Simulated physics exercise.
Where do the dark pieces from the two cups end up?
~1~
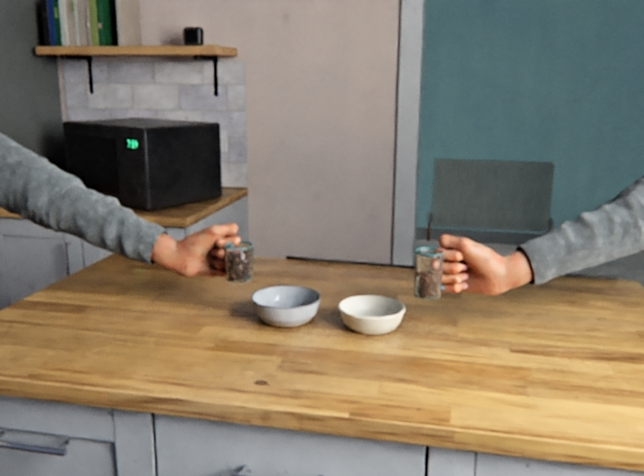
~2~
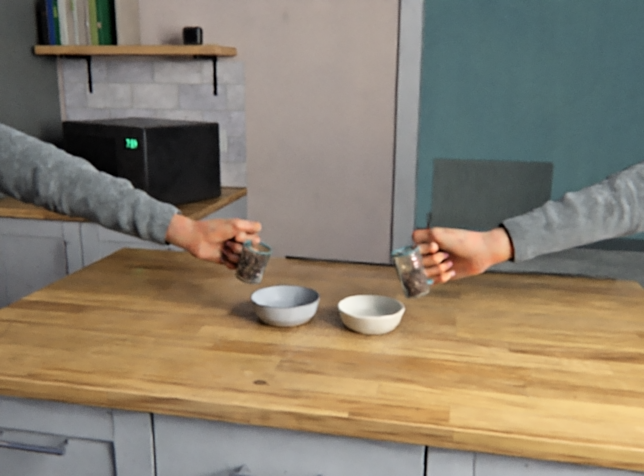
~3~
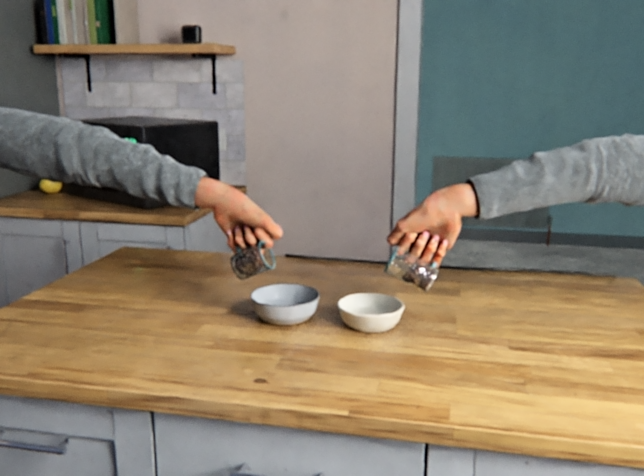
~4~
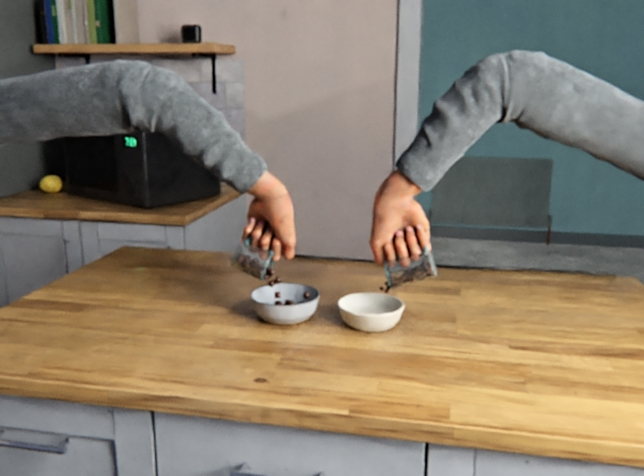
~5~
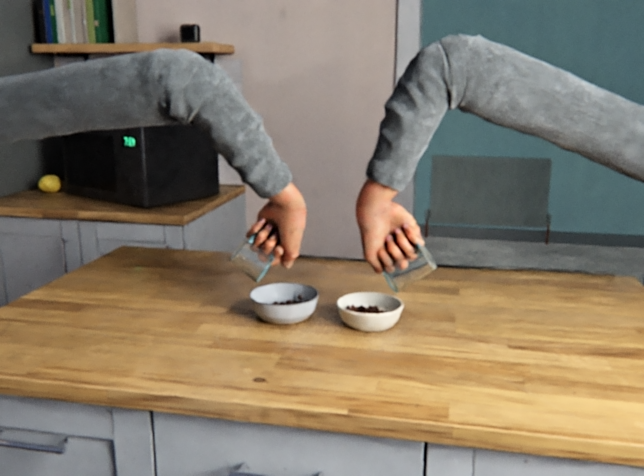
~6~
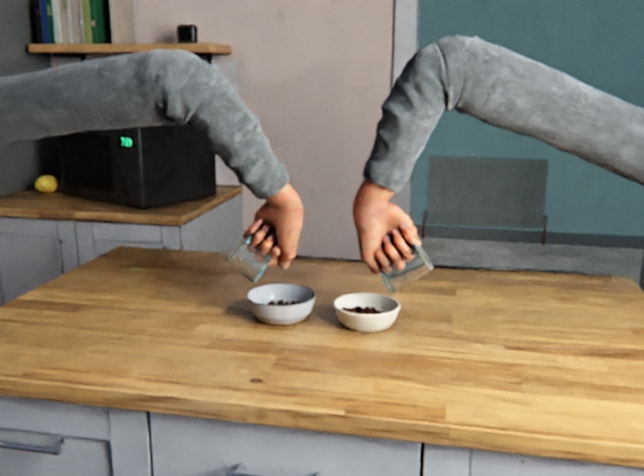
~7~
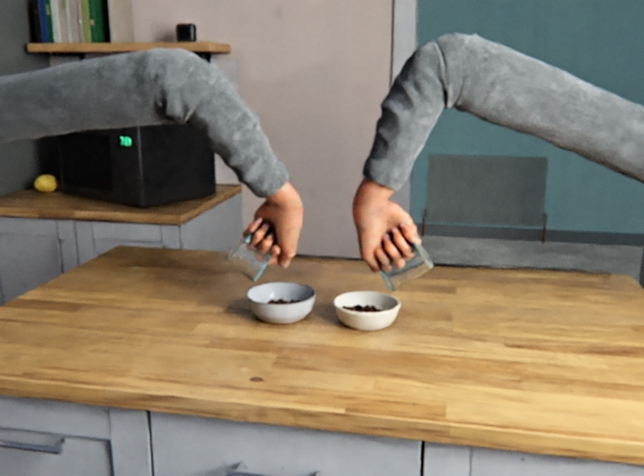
All the pieces from the left cup end up in the blue-grey bowl, and all the pieces from the right cup end up in the cream bowl, with none on the counter.
